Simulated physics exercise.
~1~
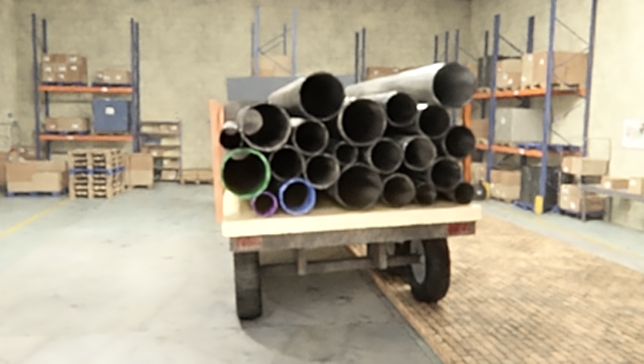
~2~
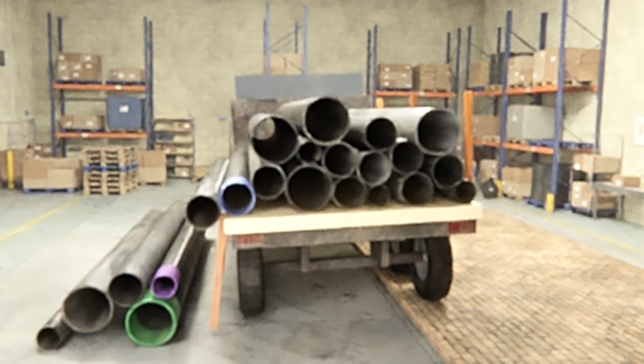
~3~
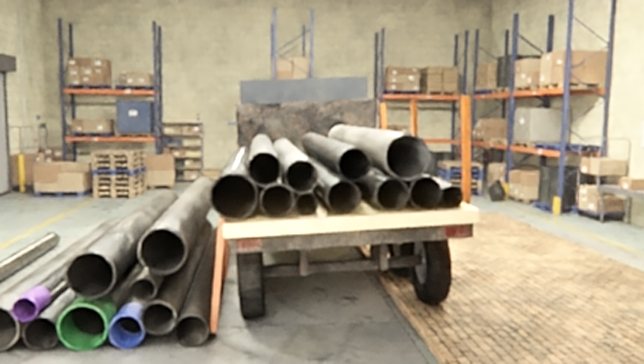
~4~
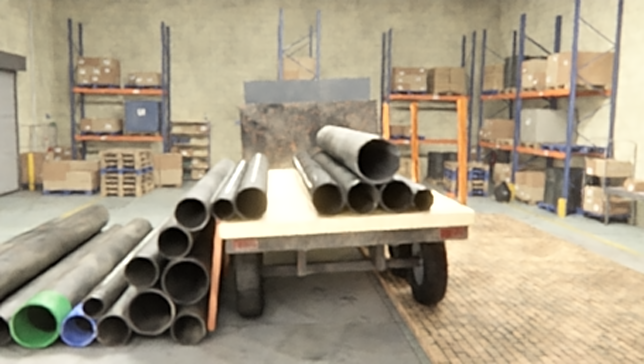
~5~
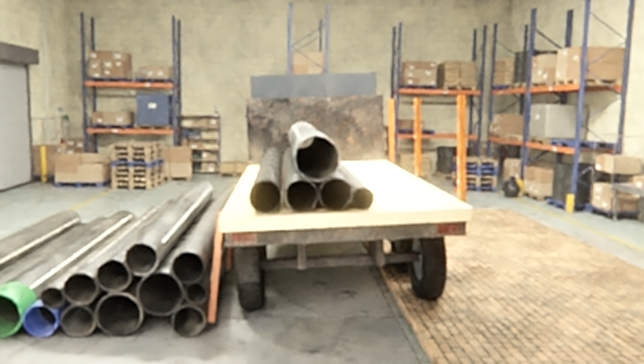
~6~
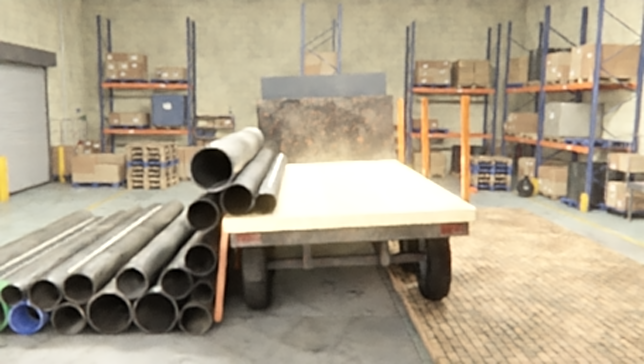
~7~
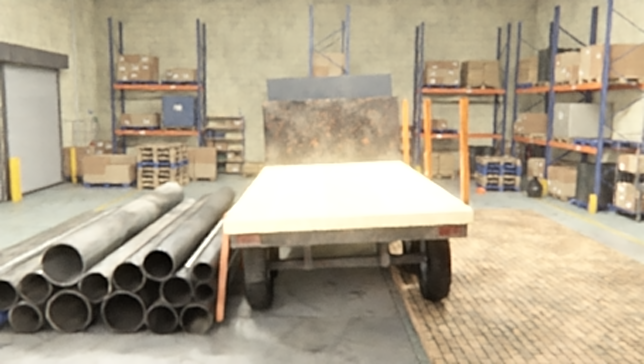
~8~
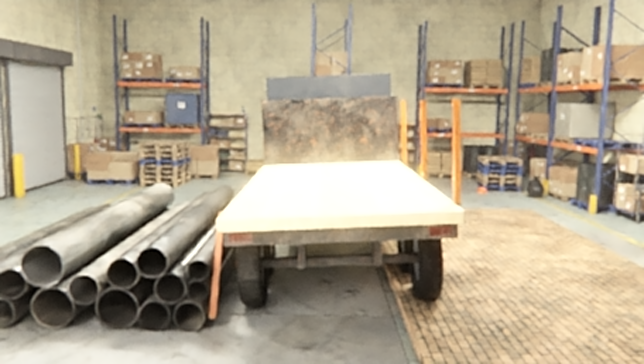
In a warehouse, steel pipes stacked on a parked flatbed, among them a green, a blue and a purple one, roll off the left side and pile up on the floor, until the deck is bare and the heap lies beside it.
